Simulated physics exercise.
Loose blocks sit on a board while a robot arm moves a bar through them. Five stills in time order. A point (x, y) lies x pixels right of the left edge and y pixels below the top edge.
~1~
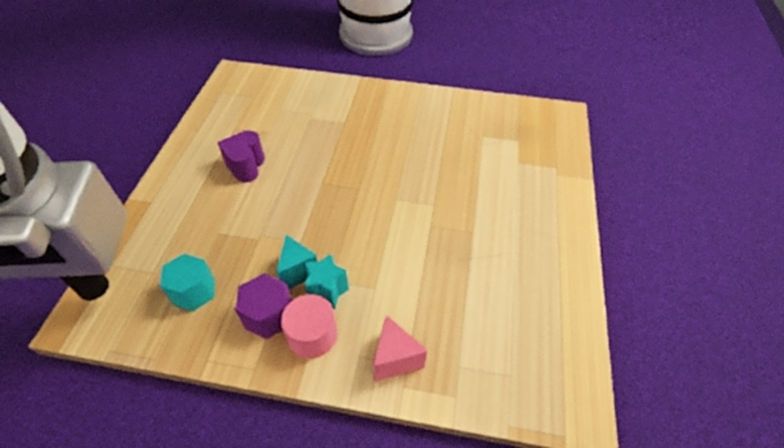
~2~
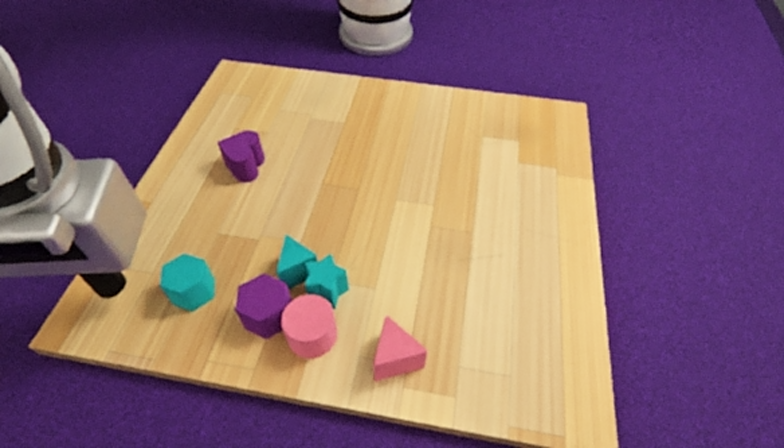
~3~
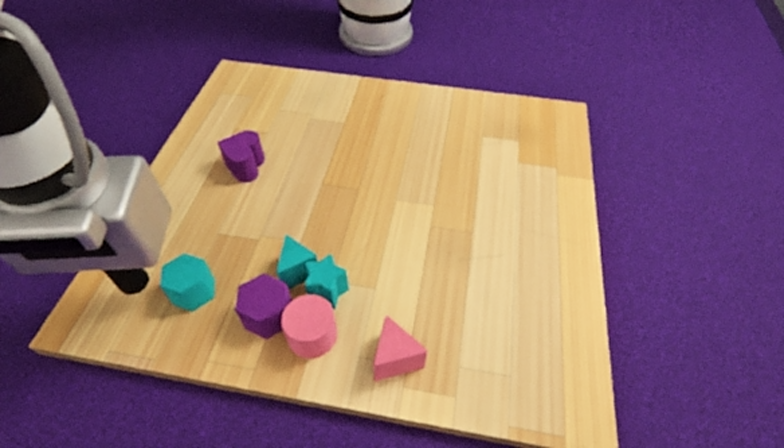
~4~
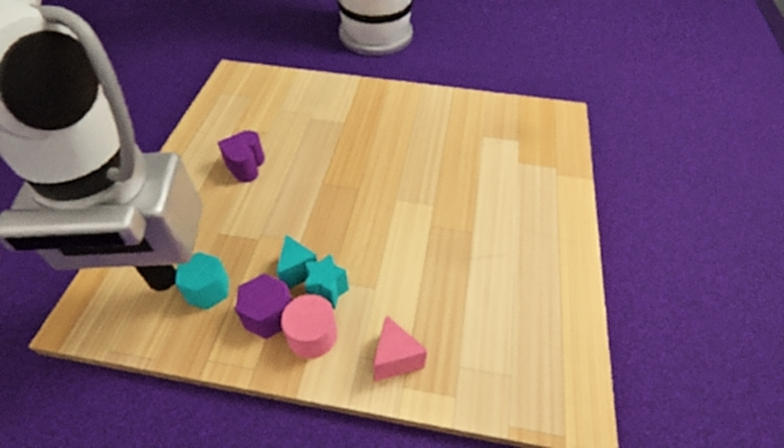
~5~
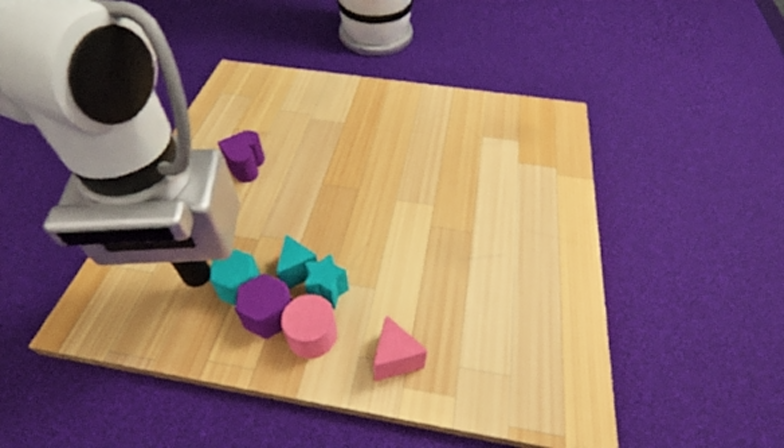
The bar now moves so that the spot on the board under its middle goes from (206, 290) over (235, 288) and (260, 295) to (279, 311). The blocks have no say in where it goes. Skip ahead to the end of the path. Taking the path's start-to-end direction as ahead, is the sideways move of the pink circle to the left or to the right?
Over to the right.
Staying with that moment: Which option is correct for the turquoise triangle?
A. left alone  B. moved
It's B.
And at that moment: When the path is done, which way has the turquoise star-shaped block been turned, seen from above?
It ends up turned clockwise.
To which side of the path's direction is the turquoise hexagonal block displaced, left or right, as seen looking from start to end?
Side: Left.
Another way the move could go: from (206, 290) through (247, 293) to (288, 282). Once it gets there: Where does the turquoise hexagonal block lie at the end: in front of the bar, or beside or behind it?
My answer is that the turquoise hexagonal block is still ahead.
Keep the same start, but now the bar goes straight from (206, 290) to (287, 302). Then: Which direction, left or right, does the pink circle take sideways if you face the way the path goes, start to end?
Pushed right.
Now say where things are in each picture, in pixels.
Tip of the bar (95, 288), middles of tops, turquoise hexagonal block (182, 272), purple hexagonal block (261, 296), turquoise triangle (293, 253), pink circle (308, 317), turquoise star-shaped block (324, 272), in the first frame.
Bar (112, 286), nothing pushed, in the second frame.
Bar (135, 283), nothing pushed, in the third frame.
Bar (164, 279), turquoise hexagonal block (197, 270), in the fourth frame.
Bar (198, 276), turquoise hexagonal block (231, 267), purple hexagonal block (261, 296), turquoise triangle (293, 253), pink circle (308, 317), turquoise star-shaped block (324, 272), in the fifth frame.
On the path given first. Halfway along, bar (242, 276); turquoise hexagonal block (276, 267); purple hexagonal block (284, 309), turned 40° clockwise; turquoise triangle (308, 248), turned 25° anticlockwise; pink circle (327, 333); turquoise star-shaped block (329, 273), turned 15° clockwise.
At the end, bar (274, 297); turquoise hexagonal block (302, 270), turned 35° anticlockwise; purple hexagonal block (296, 318), turned 55° clockwise; turquoise triangle (321, 242), turned 40° anticlockwise; pink circle (341, 345); turquoise star-shaped block (341, 274), turned 20° clockwise.
